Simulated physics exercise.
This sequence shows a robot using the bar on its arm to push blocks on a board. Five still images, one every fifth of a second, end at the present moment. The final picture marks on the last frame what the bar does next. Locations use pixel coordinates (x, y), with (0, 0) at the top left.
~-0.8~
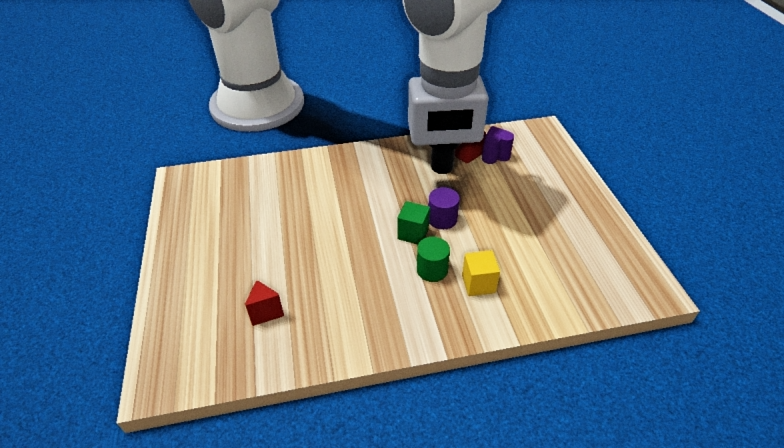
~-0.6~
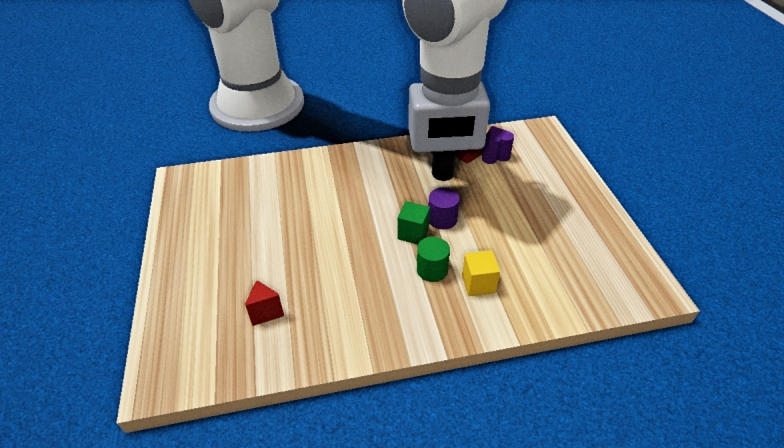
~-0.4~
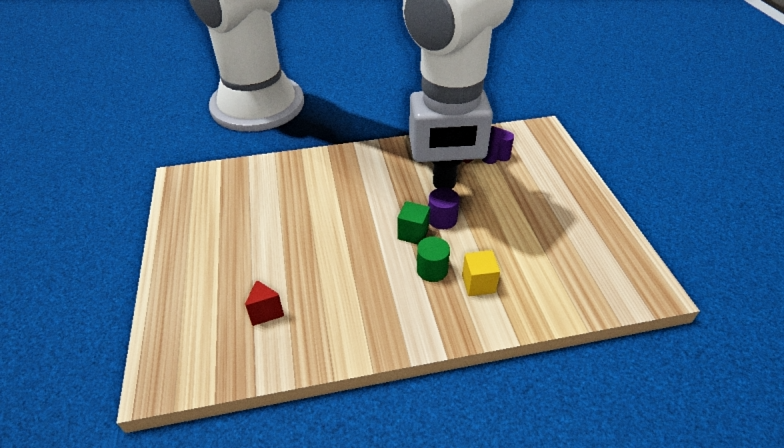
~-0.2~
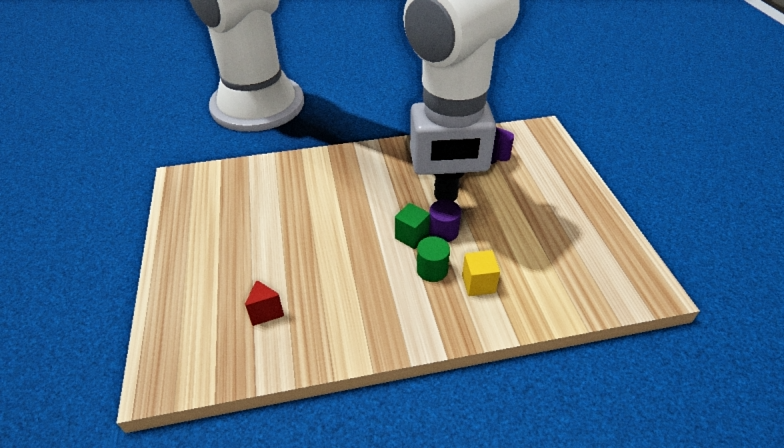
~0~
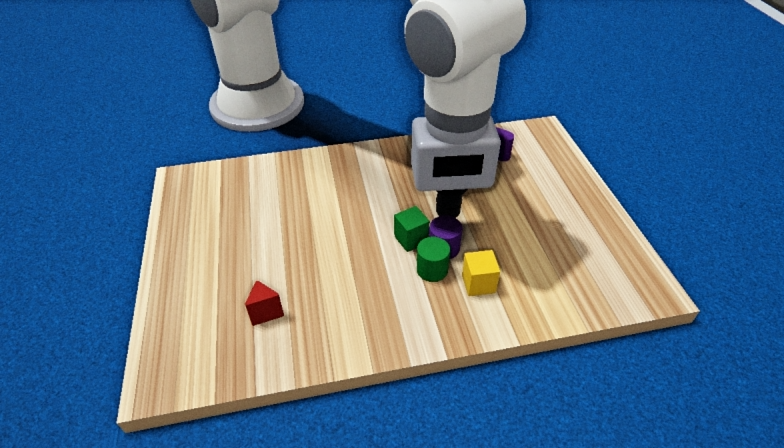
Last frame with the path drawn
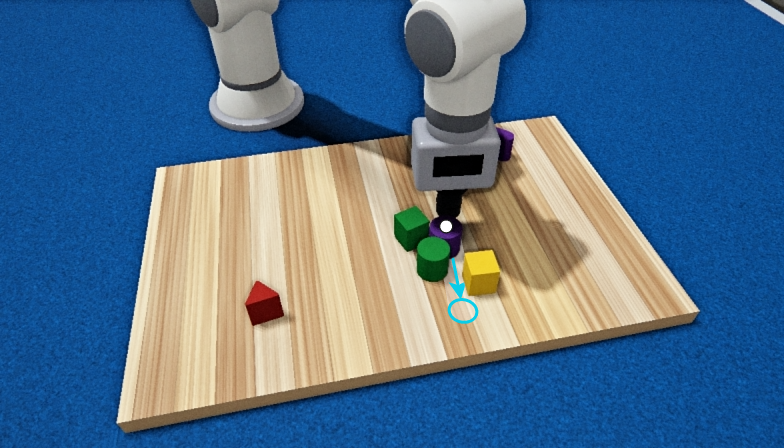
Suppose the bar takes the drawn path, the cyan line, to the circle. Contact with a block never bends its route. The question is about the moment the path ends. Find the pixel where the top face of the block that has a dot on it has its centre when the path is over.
Top centre: (446, 309).
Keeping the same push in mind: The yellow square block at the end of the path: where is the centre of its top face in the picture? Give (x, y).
I'd guess (494, 282).
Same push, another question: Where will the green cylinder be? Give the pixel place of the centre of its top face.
The middle of its upper face should be somewhere near (414, 290).
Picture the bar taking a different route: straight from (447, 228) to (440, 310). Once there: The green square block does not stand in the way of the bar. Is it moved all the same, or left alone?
Right where it was.
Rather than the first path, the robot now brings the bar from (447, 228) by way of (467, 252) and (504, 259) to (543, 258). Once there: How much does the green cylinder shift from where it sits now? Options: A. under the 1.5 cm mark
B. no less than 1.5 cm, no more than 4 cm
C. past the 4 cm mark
Choice B: No less than 1.5 cm, no more than 4 cm.
Drawn move, straight from (447, 228) to (463, 311); the dot is on the purple cylinder.
What follows on the original path. One third of the way, bar (454, 237); green cylinder (425, 271); purple cylinder (449, 253); yellow square block (485, 265).
Two thirds of the way, bar (459, 265); green cylinder (415, 286); purple cylinder (450, 282); yellow square block (487, 273), turned 55° anticlockwise.
At the end, bar (465, 295); green square block still; green cylinder (414, 290); purple cylinder (446, 309); yellow square block (494, 282), turned 95° anticlockwise.
